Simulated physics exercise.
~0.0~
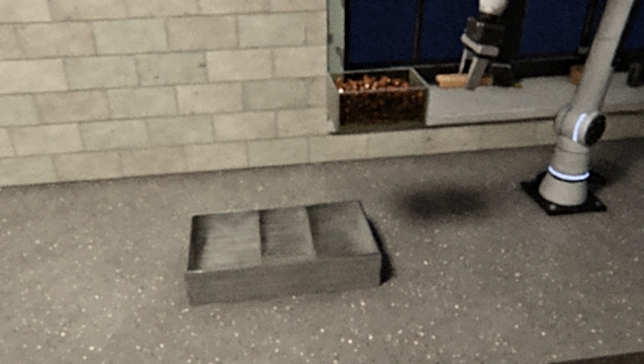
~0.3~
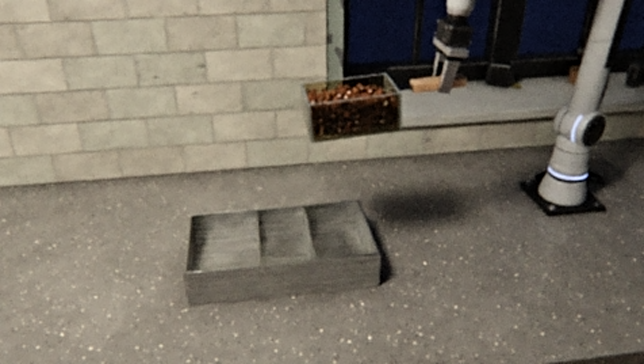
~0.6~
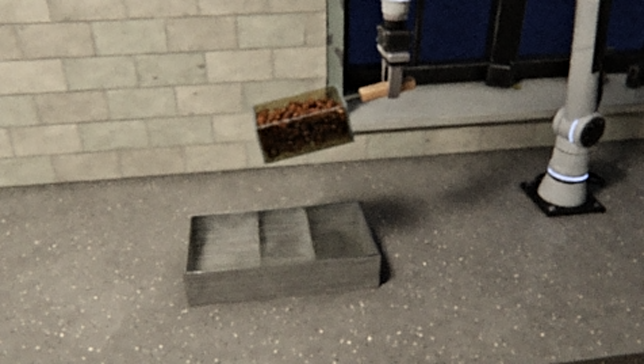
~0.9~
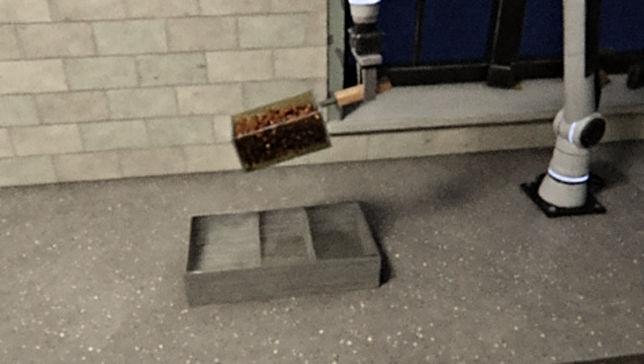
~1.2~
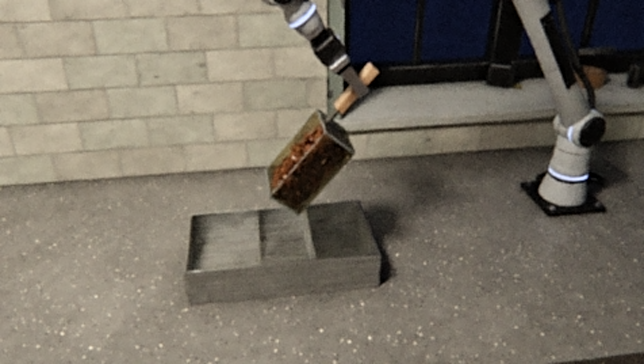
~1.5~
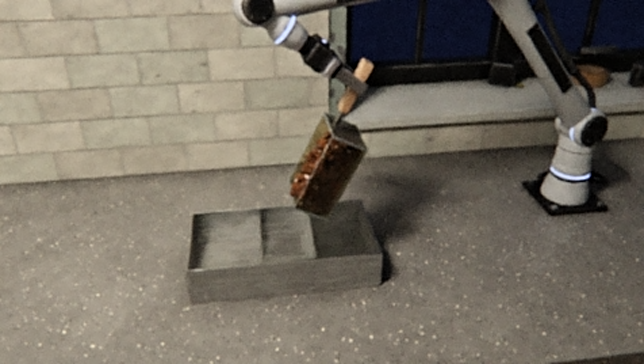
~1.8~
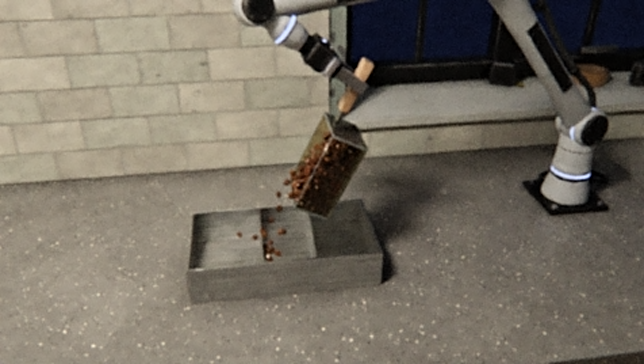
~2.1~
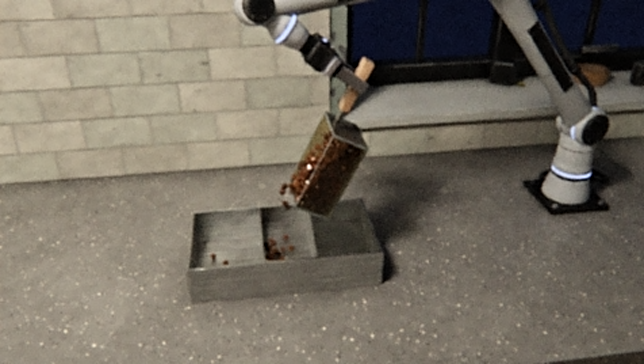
On a speckled grey tabletop, a robot arm carrying a box of brown pellets left, tilting it and spilling some into a divided crate.
